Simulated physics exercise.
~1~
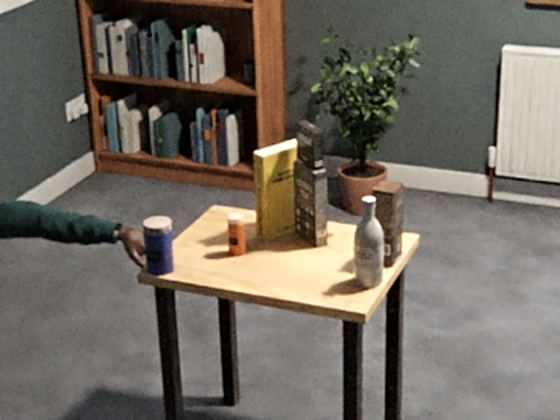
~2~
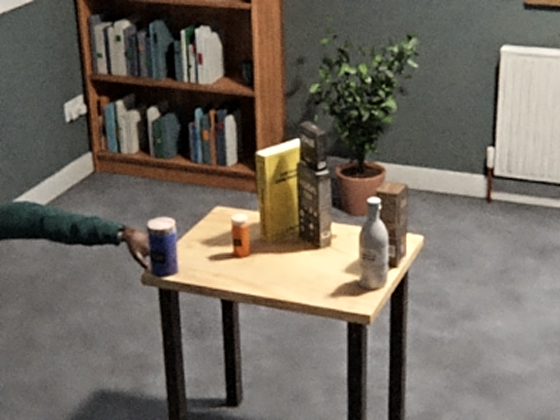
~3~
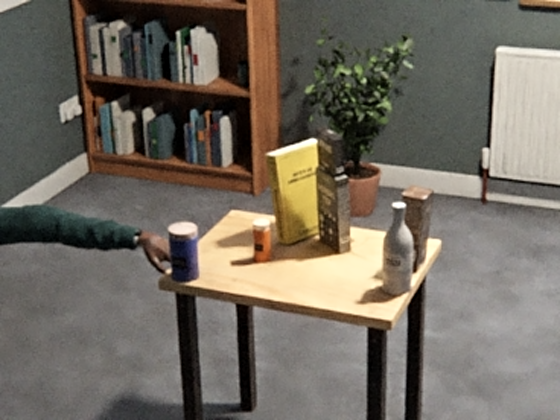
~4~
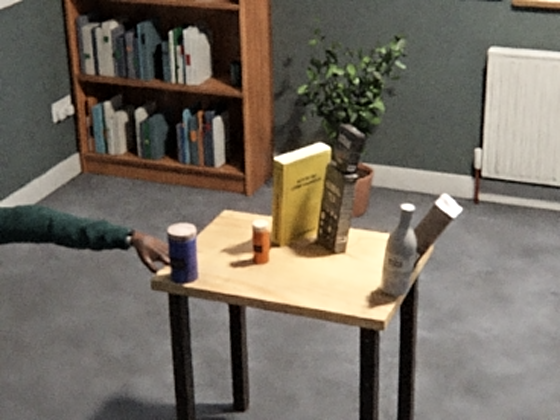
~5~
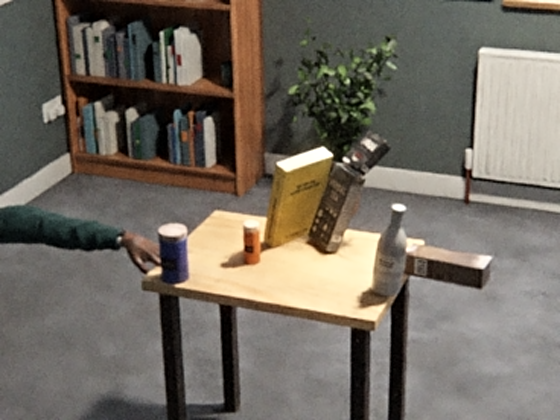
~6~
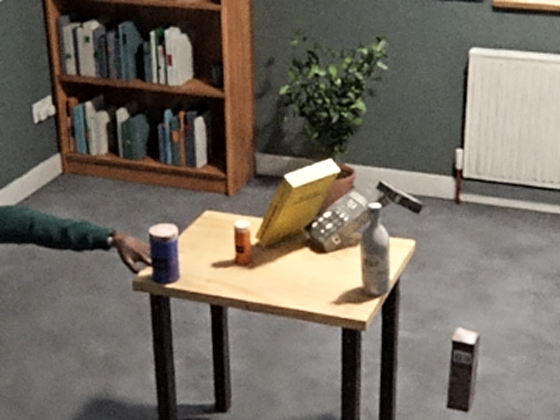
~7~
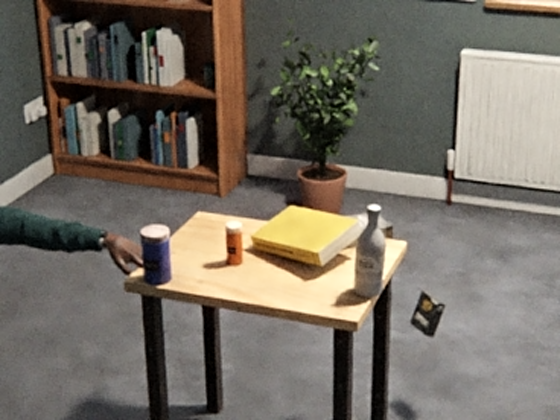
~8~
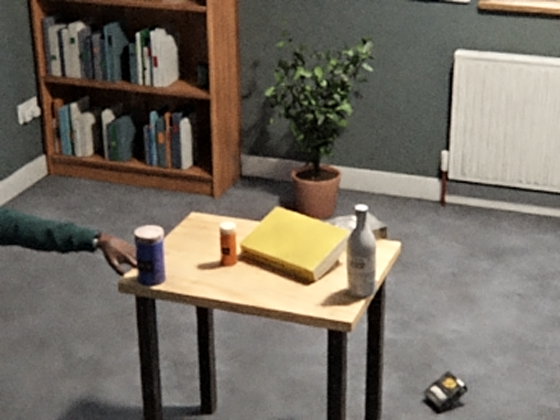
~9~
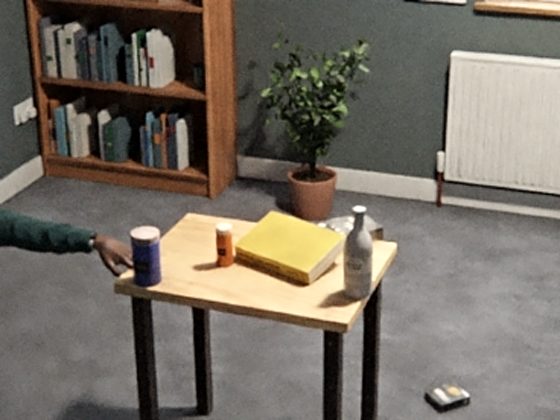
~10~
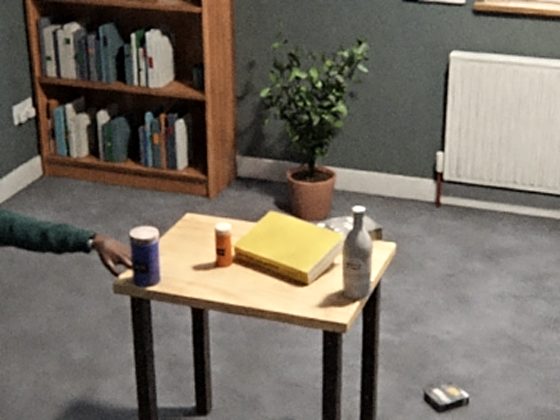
A hand jolts the table, dropping two boxes to the floor and toppling the yellow book.
